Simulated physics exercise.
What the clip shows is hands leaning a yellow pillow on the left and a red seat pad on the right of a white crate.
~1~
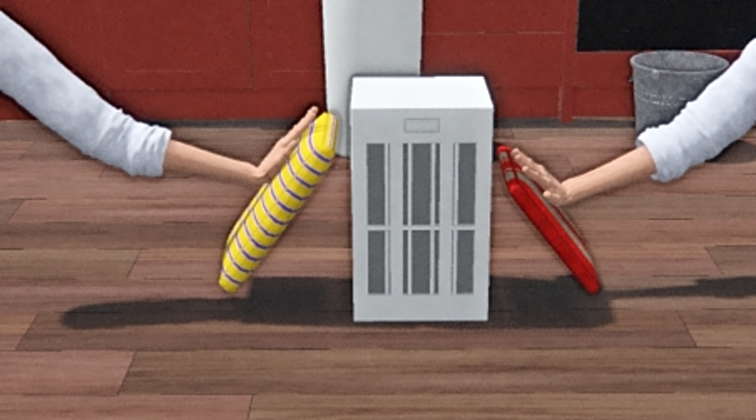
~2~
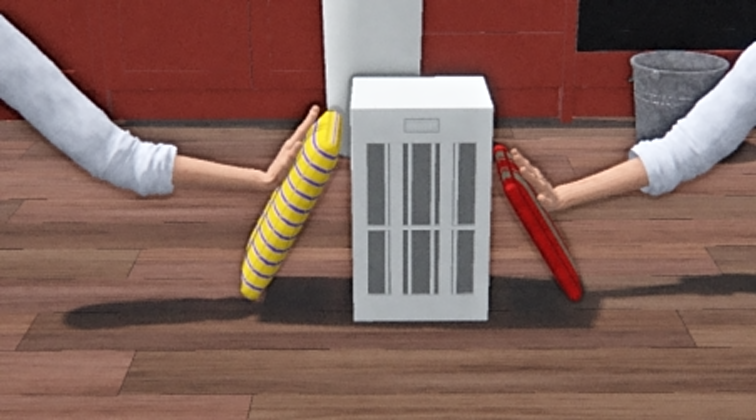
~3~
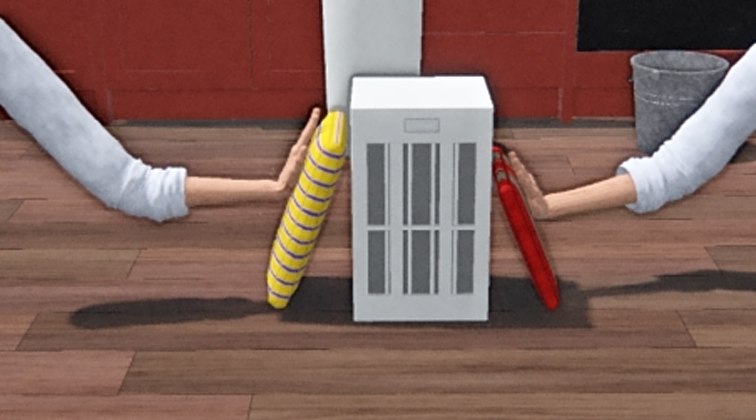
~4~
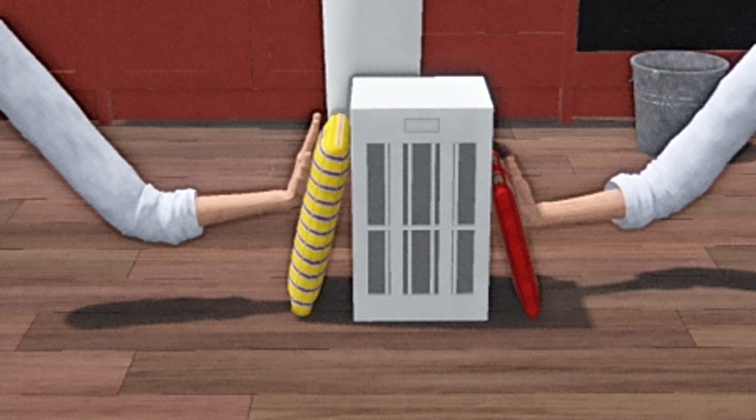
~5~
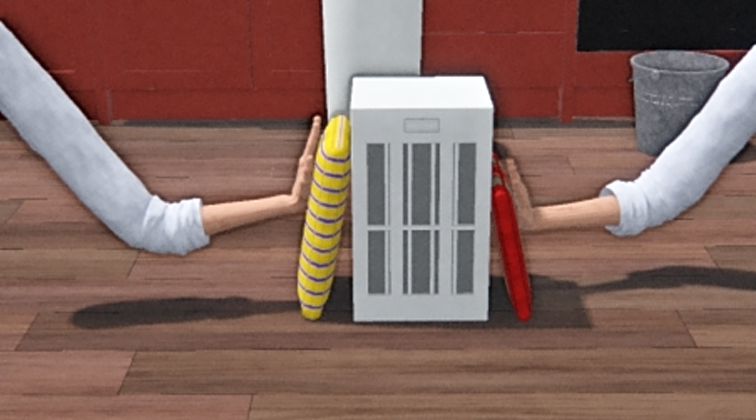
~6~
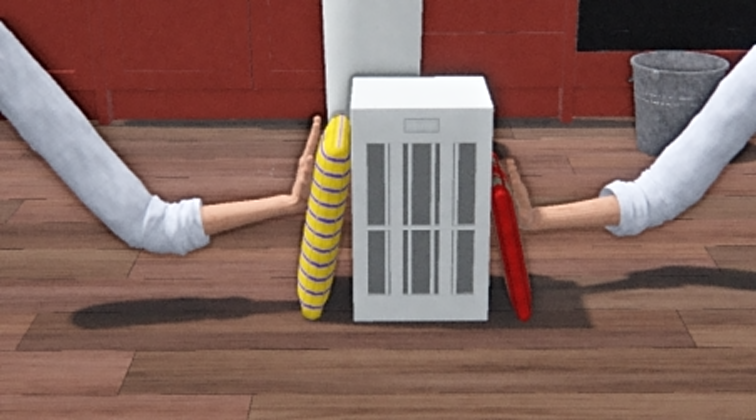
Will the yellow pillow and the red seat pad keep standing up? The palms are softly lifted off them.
Here is what happens: The yellow pillow keeps standing; the red seat pad keeps standing.
Then, 0.28 s after the last picture, pillow leaning near (327, 216); seat pad leaning near (506, 234).
At rest, pillow leaning near (327, 216); seat pad leaning near (506, 234). The yellow pillow keeps leaning and the red seat pad holds its lean.
